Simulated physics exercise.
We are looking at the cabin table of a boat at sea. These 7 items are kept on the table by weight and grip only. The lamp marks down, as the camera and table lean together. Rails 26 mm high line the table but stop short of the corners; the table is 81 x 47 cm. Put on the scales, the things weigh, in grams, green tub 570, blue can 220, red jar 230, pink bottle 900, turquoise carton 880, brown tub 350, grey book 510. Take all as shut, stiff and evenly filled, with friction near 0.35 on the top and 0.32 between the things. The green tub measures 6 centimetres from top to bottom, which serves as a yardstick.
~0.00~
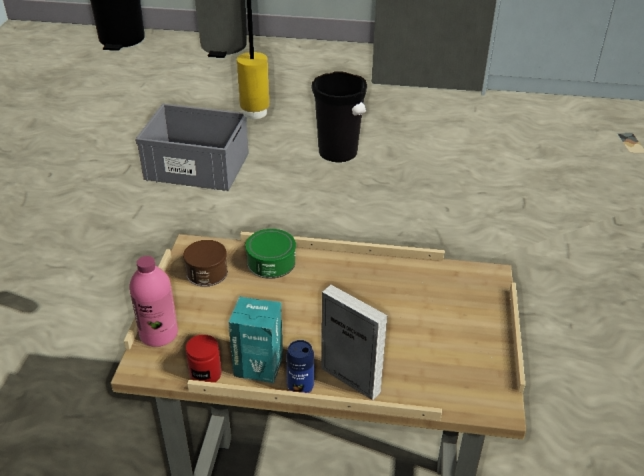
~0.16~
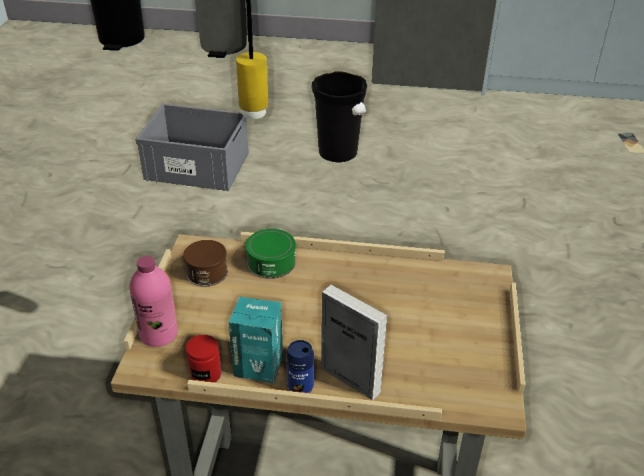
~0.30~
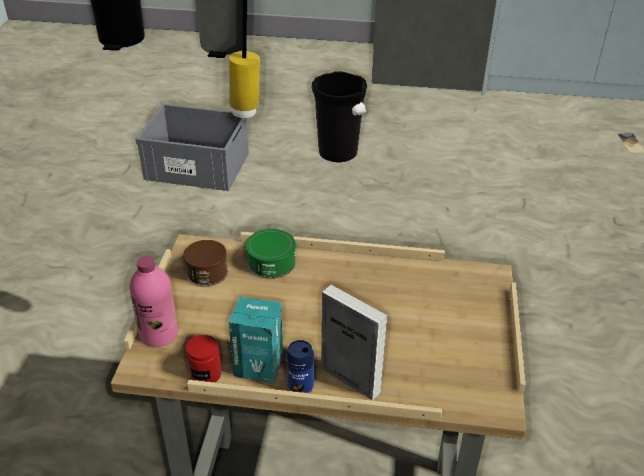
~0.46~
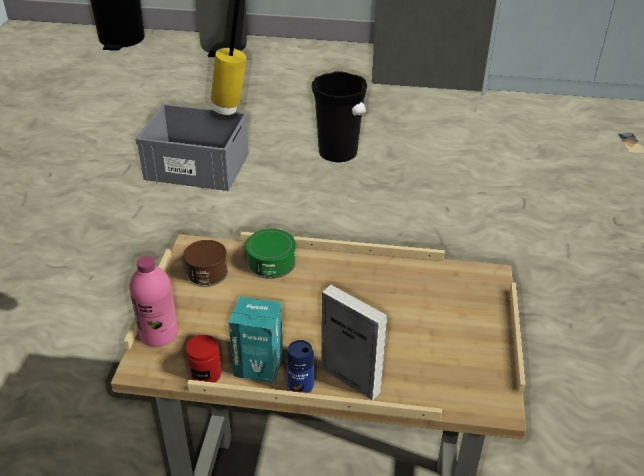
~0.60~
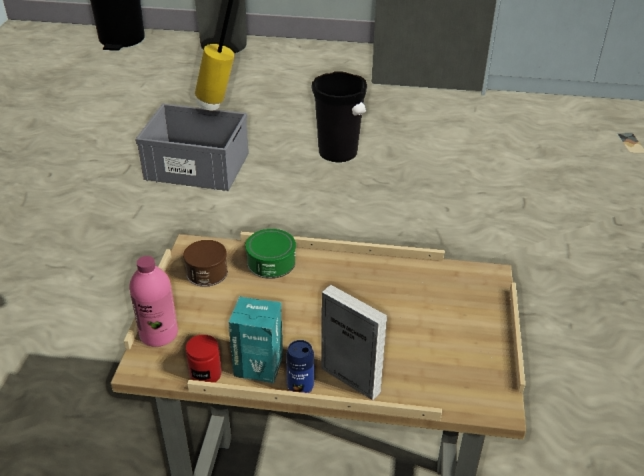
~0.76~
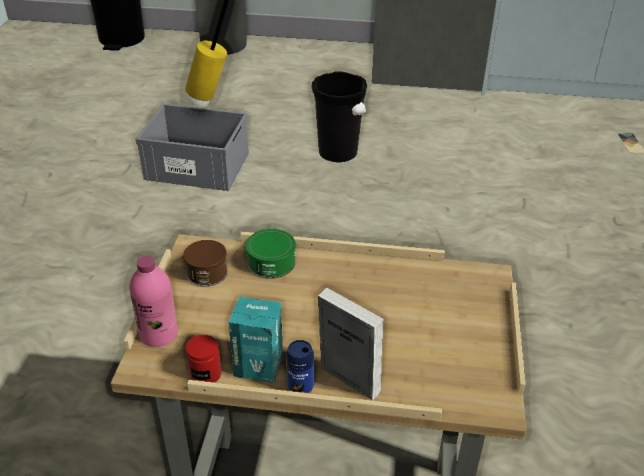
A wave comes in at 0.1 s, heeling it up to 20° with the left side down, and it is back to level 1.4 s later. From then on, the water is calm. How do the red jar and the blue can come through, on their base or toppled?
The red jar stays upright and the blue can tips over.
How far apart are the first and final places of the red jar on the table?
It ends about 0 centimetres from where it started.
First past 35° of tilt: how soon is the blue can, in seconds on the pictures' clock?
At around 1.1 seconds on the pictures' clock.
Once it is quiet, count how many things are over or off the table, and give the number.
2.
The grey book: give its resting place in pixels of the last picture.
Near (307, 362).
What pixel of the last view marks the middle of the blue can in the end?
You'll find it at about (260, 372).
After 0.96 s, heel 18°, left side down; blue can 5° off its base near (297, 369); grey book 27° off its base.
After 1.16 s, heel 10°, left side down; blue can on its side near (264, 375); grey book on its side; turquoise carton moved 2 cm.
After 1.26 s, heel 5°, left side down; blue can 74° off its base near (262, 372); grey book 73° off its base; turquoise carton moved 4 cm.
In the end (2.3 s), toppled on the table, blue can and grey book; the other 5 under 5 cm from the start. In the last view, red jar near (202, 360), blue can near (260, 372).
